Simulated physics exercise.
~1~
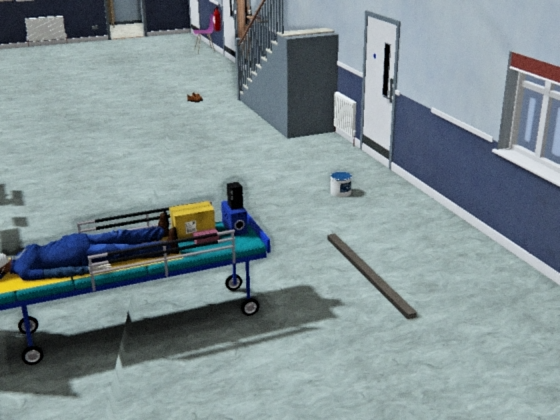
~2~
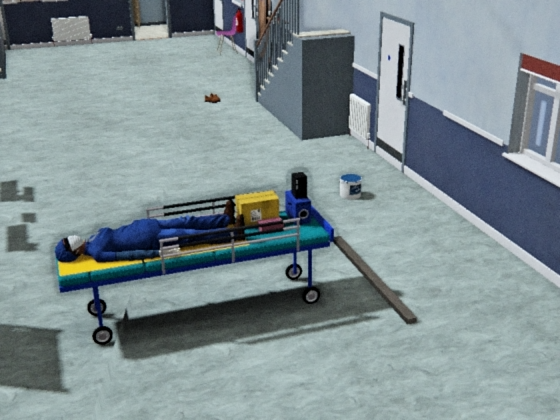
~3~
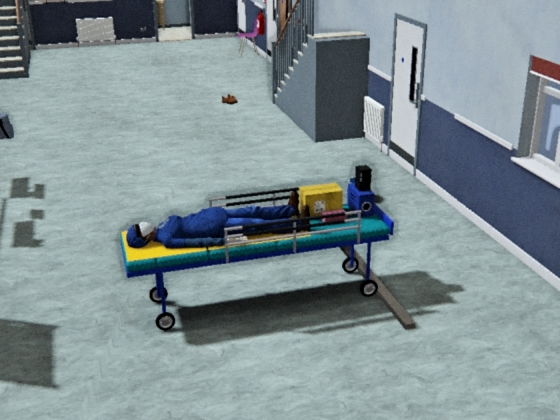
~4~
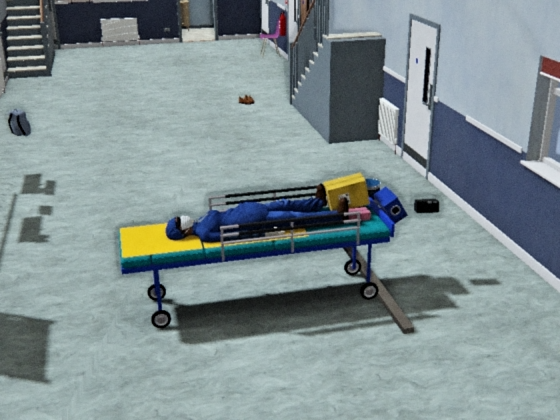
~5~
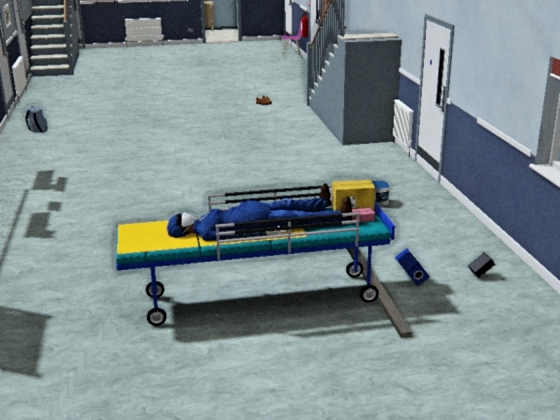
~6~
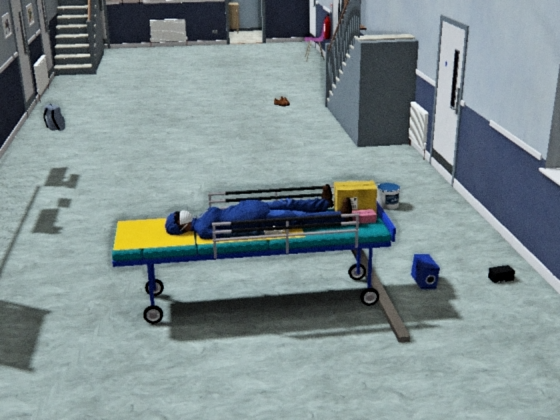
The clip opens on a hospital trolley rolling to the right across a pale floor, carrying a person in blue lying flat, a yellow holdall, a pink box, a blue monitor and a small black pump. The trolley reaches a long sill on the floor and stops. The pump tips off the right end, while the monitor turns over and the holdall leans. Both the monitor and pump drop to the floor beyond the trolley, the pump tumbling farther right. The holdall settles upright, and it stays aboard with the pink box and the person.
